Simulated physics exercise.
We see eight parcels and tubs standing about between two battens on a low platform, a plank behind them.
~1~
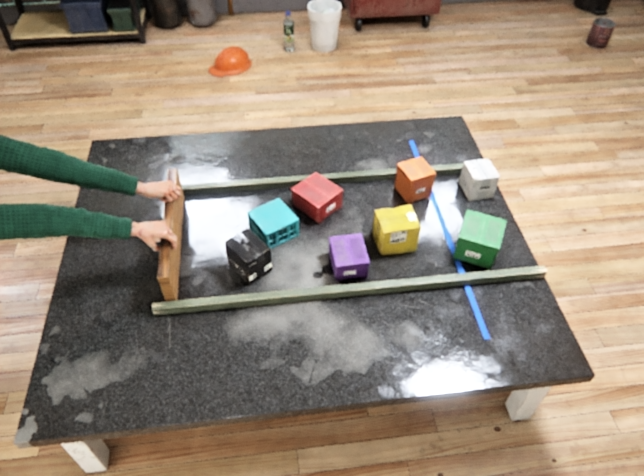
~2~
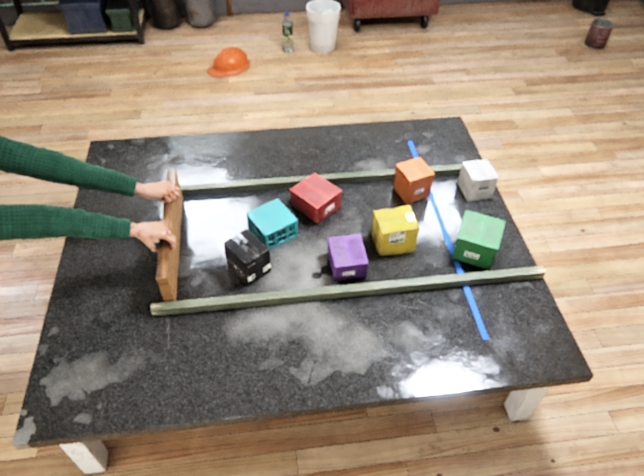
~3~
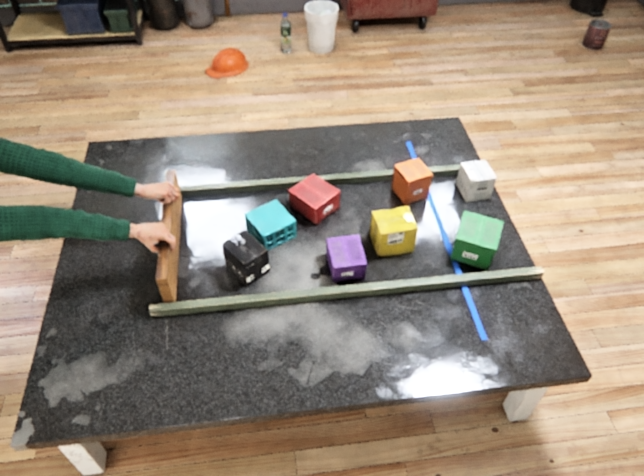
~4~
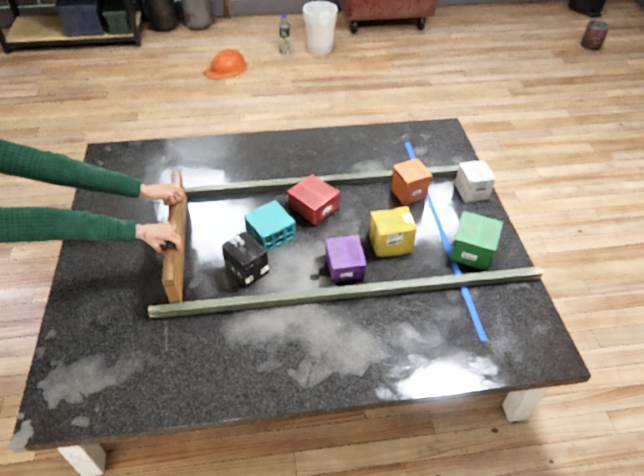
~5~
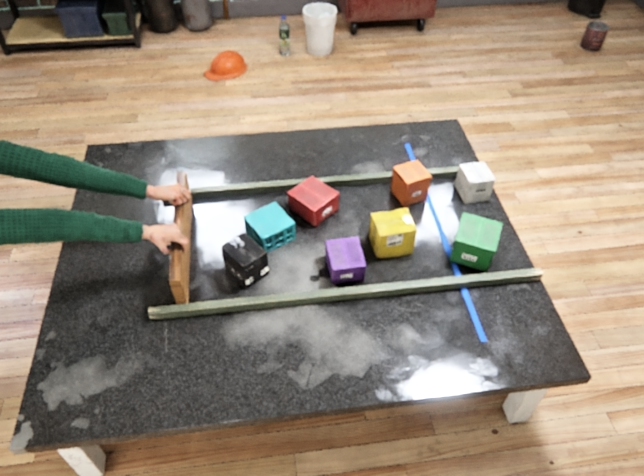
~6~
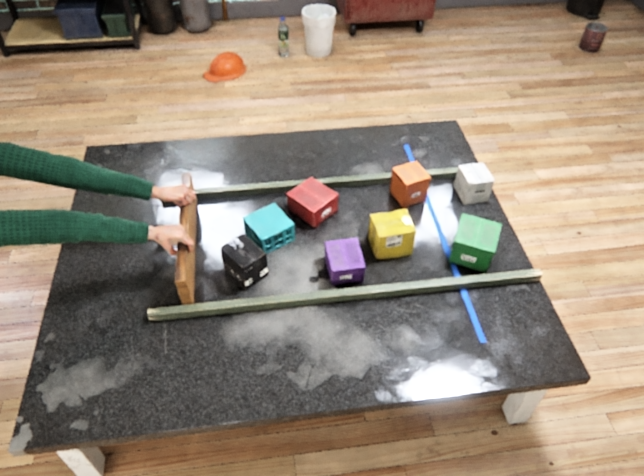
A wooden plank, held upright by two hands in green sleeves, stayed still at first, then slid slightly right between two strips toward the colored blocks, which sat unmoved on the dark, low table.
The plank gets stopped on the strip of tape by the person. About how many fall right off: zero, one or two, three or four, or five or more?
I expect only a pair or one to end up below.
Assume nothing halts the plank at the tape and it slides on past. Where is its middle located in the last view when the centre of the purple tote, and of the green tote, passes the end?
The middle would be close to (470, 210) and then close to (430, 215).
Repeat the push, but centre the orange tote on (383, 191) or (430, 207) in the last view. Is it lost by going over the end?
In turn it stays on; does not fall.
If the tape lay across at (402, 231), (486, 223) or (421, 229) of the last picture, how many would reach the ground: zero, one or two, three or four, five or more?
In the order of the places given: None; five or more; no fall at all.
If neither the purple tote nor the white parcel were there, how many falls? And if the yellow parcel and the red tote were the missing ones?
That gives 1 for the first pair taken away and 1 for the second.
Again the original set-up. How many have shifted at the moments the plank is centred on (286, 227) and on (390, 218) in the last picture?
Moved so far: 3, later 7.
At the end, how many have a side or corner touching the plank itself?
Tally at the end: 3.
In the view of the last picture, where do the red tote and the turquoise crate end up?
Final spots - red tote (443, 183), turquoise crate (458, 220).
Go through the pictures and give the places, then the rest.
White parcel (479, 180); green tote (479, 240); orange tote (414, 181); plank (172, 232); tape (443, 223), in the first frame.
Green tote (478, 241); black parcel (248, 257), in the second frame.
Orange tote (411, 182); turquoise crate (271, 225), in the third frame.
White parcel (475, 182); purple tote (345, 259), in the fourth frame.
Green tote (475, 243); red tote (313, 201), in the fifth frame.
White parcel (474, 184); green tote (474, 244); orange tote (409, 185); plank (187, 236); tape (438, 227), in the sixth frame.
Soon after, none off yet; white parcel at rest near (474, 184); green tote at rest near (474, 244); orange tote at rest near (409, 185).
After that, none off yet; white parcel at rest near (474, 184); green tote at rest near (474, 244); orange tote displaced a little near (413, 184).
In the end, the number that fall off is one or two; gone, green tote and white parcel.
